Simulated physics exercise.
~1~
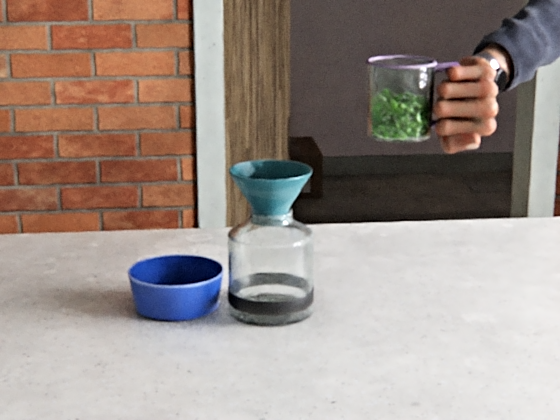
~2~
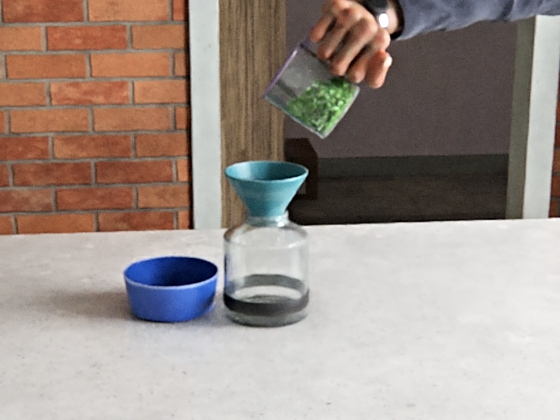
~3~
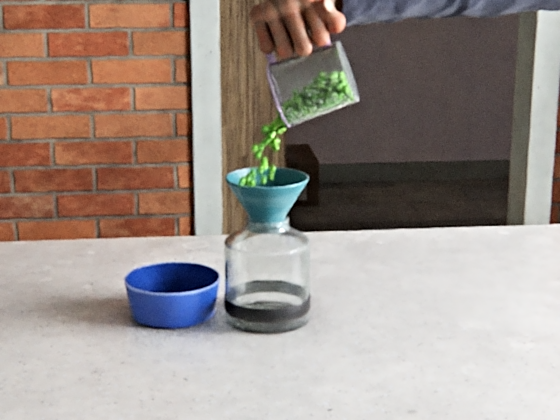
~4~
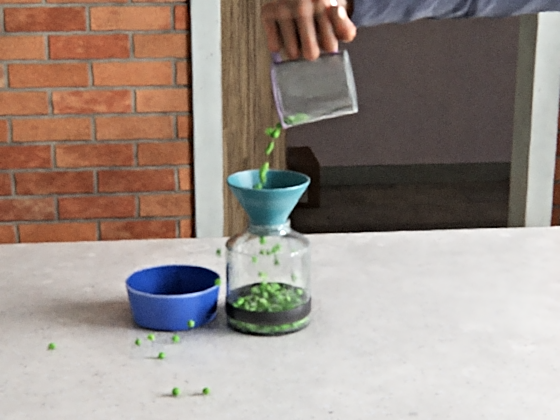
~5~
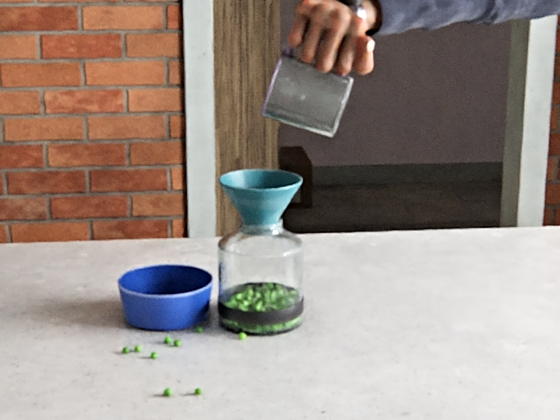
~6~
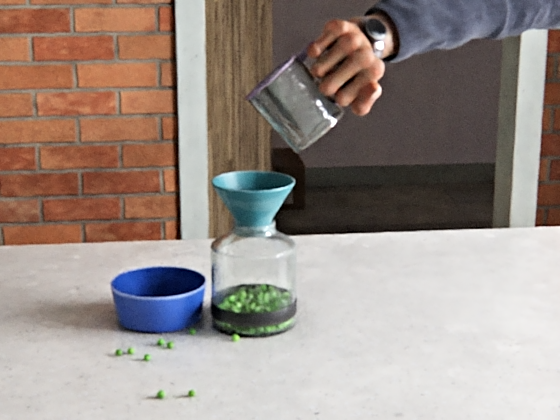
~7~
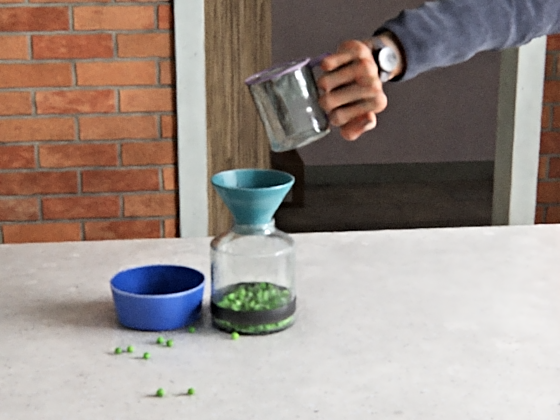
A hand pours green peas through a funnel into a jar, spilling a few outside.
